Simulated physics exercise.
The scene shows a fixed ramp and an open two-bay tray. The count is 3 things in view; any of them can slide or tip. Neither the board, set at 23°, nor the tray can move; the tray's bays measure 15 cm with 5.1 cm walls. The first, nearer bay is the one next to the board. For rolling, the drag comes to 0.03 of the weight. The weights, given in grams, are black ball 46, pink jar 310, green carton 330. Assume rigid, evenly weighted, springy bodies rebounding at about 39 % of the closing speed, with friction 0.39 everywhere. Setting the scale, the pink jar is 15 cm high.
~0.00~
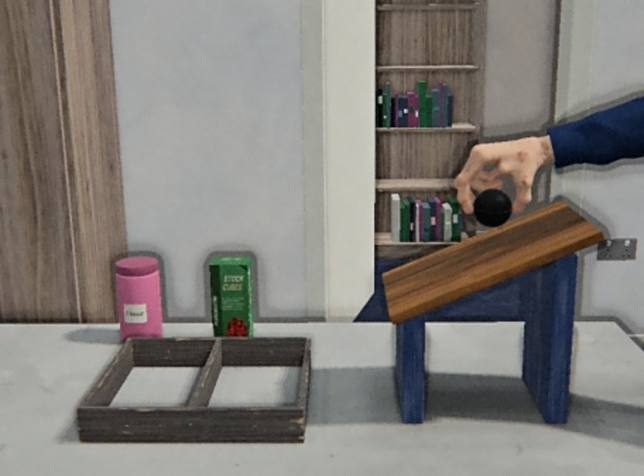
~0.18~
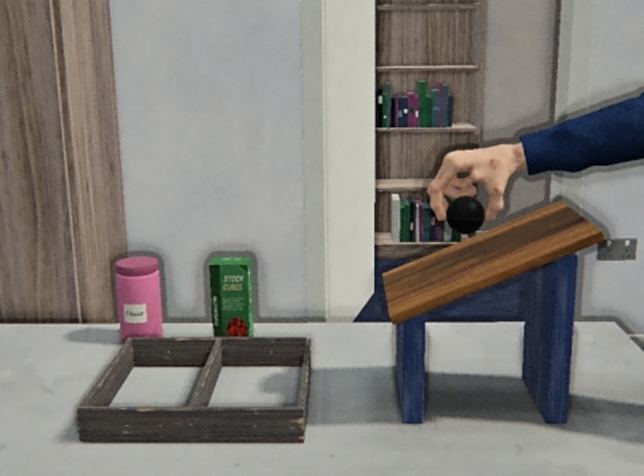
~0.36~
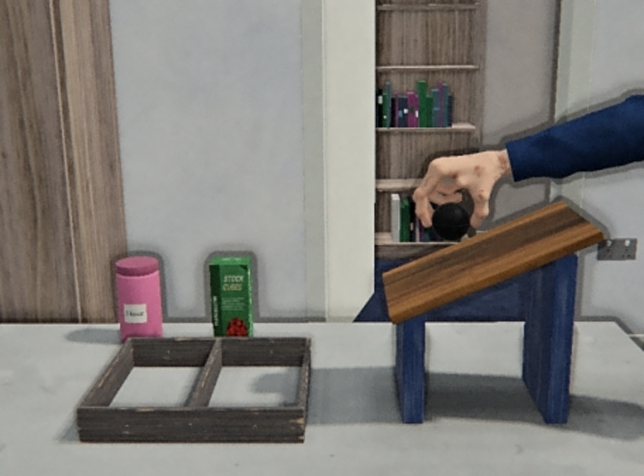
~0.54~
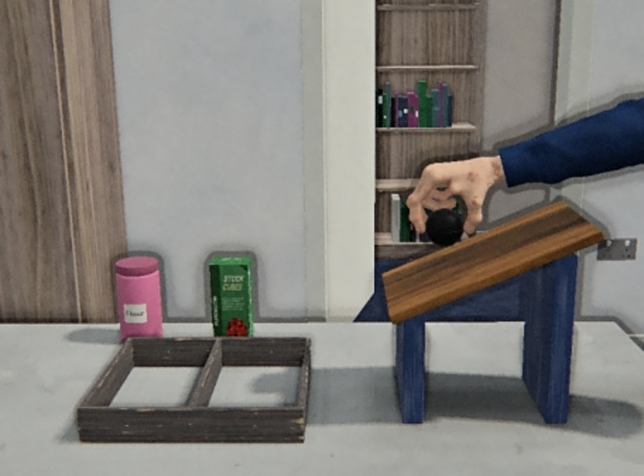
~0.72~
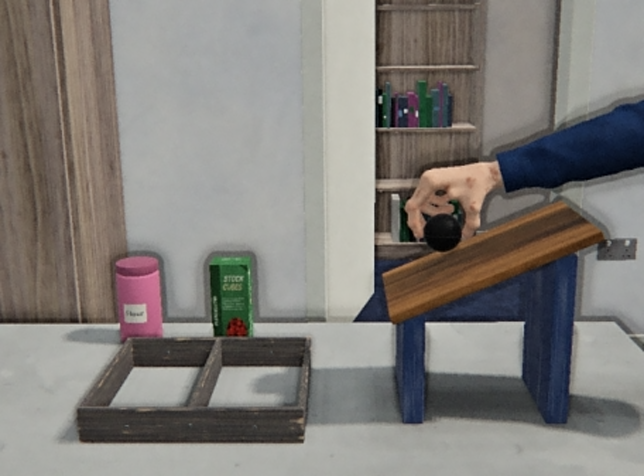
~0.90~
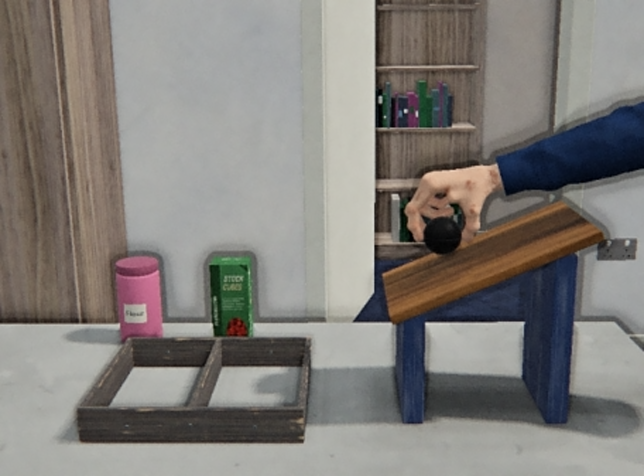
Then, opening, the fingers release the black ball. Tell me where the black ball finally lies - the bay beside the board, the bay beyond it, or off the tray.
The black ball lies off the tray.
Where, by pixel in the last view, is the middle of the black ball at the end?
It comes to rest near (376, 383).
By 1.30 s, black ball near (370, 281).
By 1.50 s, black ball near (338, 354).
When it is over (2.3 s), it is outside the bays; the bystanders within 4 cm of the start. End places, in pixels of the last picture, black ball near (376, 383).
